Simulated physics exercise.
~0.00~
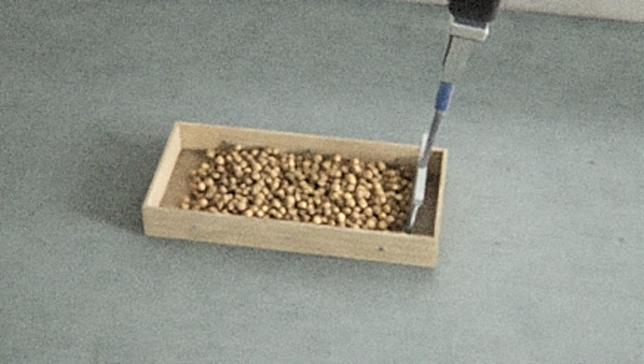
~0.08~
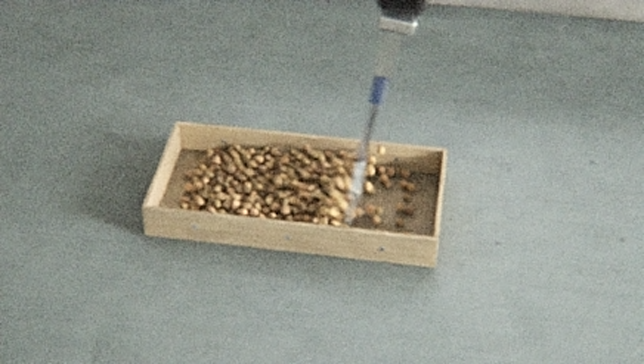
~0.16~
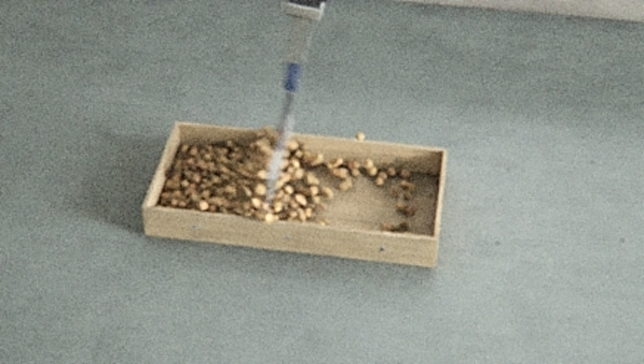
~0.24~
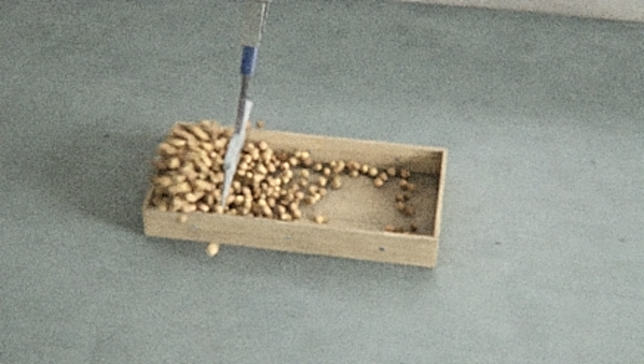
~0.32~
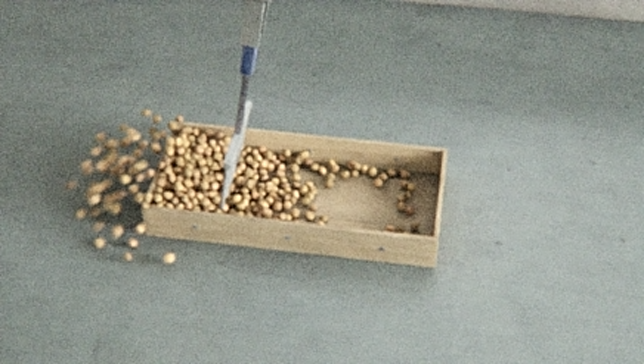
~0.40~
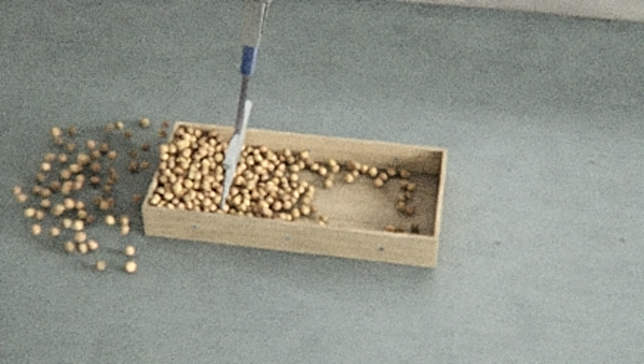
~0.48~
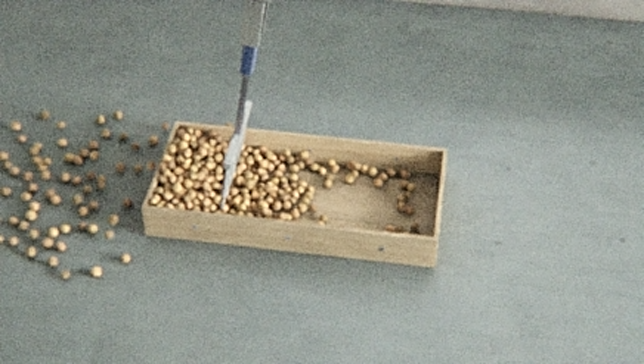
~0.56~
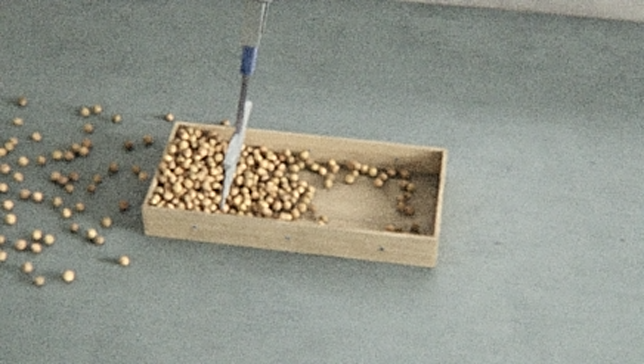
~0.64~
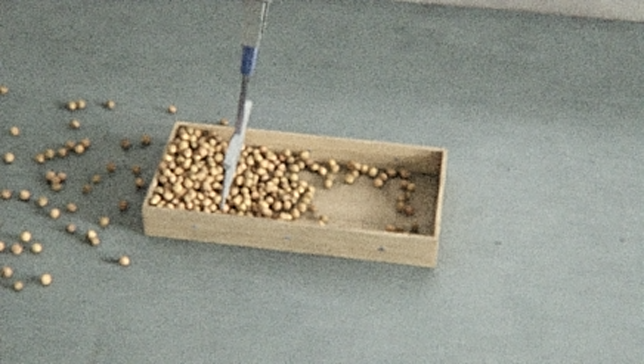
A gripper sweeps a comb left through a wooden trough, spilling some chickpeas onto the table.
